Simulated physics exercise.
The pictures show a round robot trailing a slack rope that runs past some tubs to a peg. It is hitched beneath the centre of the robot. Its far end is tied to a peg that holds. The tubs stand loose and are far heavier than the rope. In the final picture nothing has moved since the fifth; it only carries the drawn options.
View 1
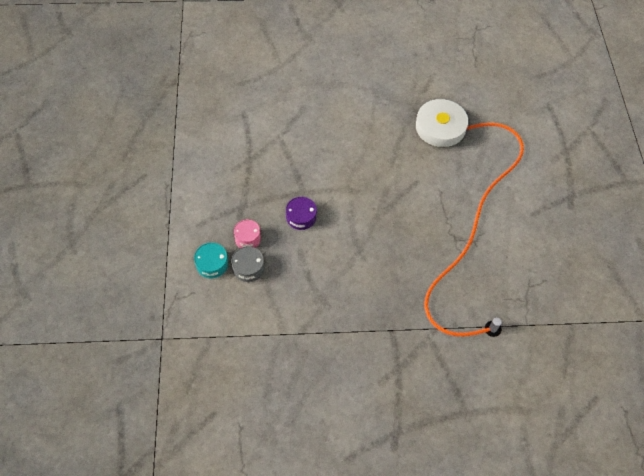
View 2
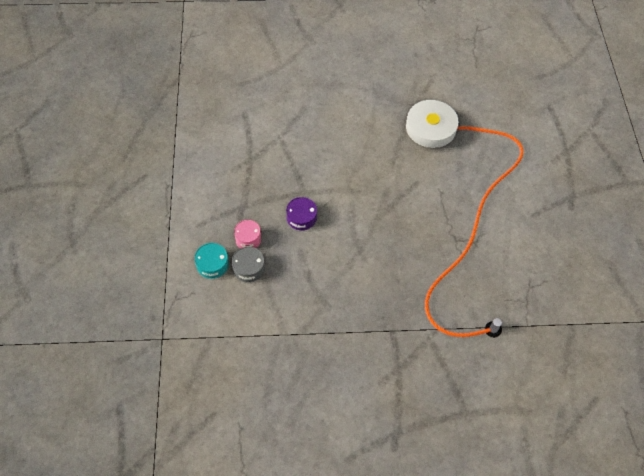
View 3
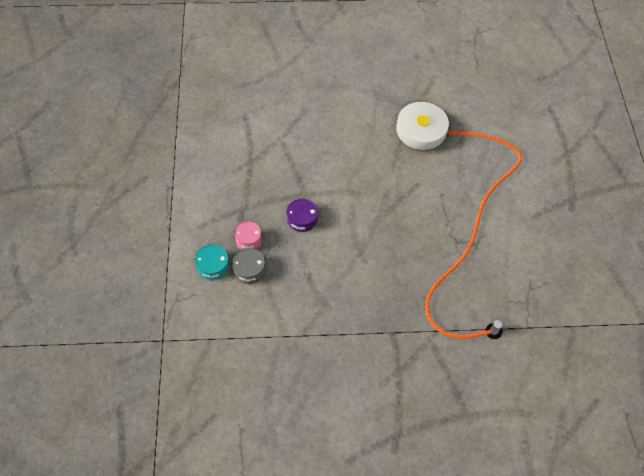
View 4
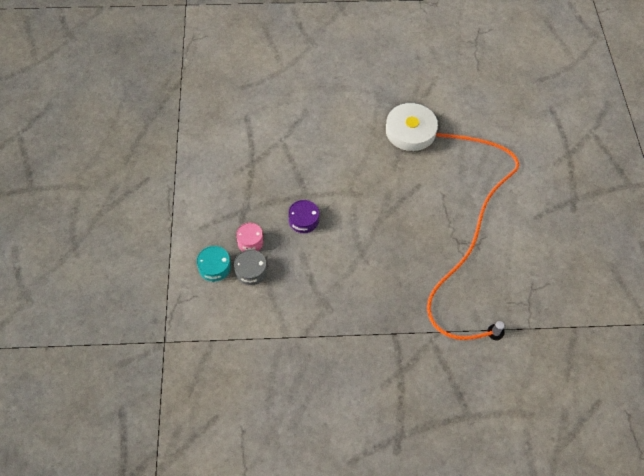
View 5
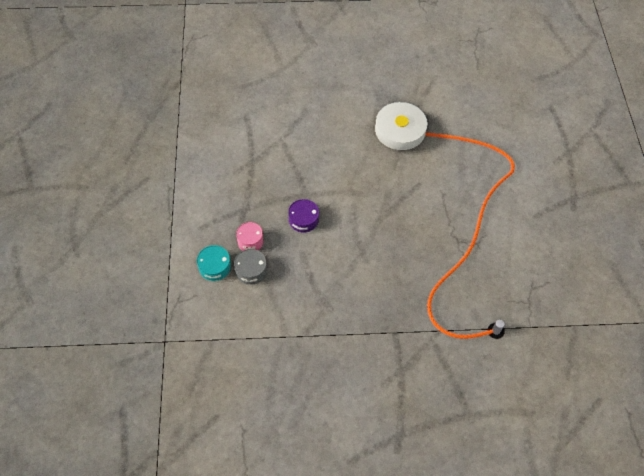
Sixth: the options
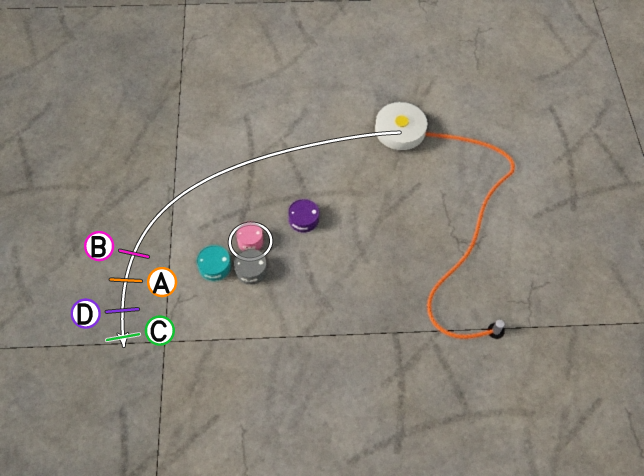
A round white robot with a yellow spot slid slowly left across the grey floor, trailing an orange cord that ran to a small peg, while the four coloured tubs nearby stayed put.
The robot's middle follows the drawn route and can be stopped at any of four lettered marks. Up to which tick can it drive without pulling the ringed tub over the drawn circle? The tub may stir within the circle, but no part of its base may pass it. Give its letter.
It can go as far as D.
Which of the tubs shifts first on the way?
Purple.
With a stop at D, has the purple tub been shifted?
Yes.
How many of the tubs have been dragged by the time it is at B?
The count is none.
On the copy, A at (126, 280); B at (134, 254); C at (123, 337); D at (122, 310); the ring at (251, 241); the route from (400, 133) via (206, 180) to (124, 346).
On D. First, robot (277, 148); pink tub (250, 238).
Then, robot (162, 205); pink tub (250, 238).
Finally, robot (120, 306); pink tub (251, 241); purple tub (297, 241); the pink tub is still in its ring.
By contrast, A is safe but short; B is safe but short; C drags the ringed tub to (251, 249).
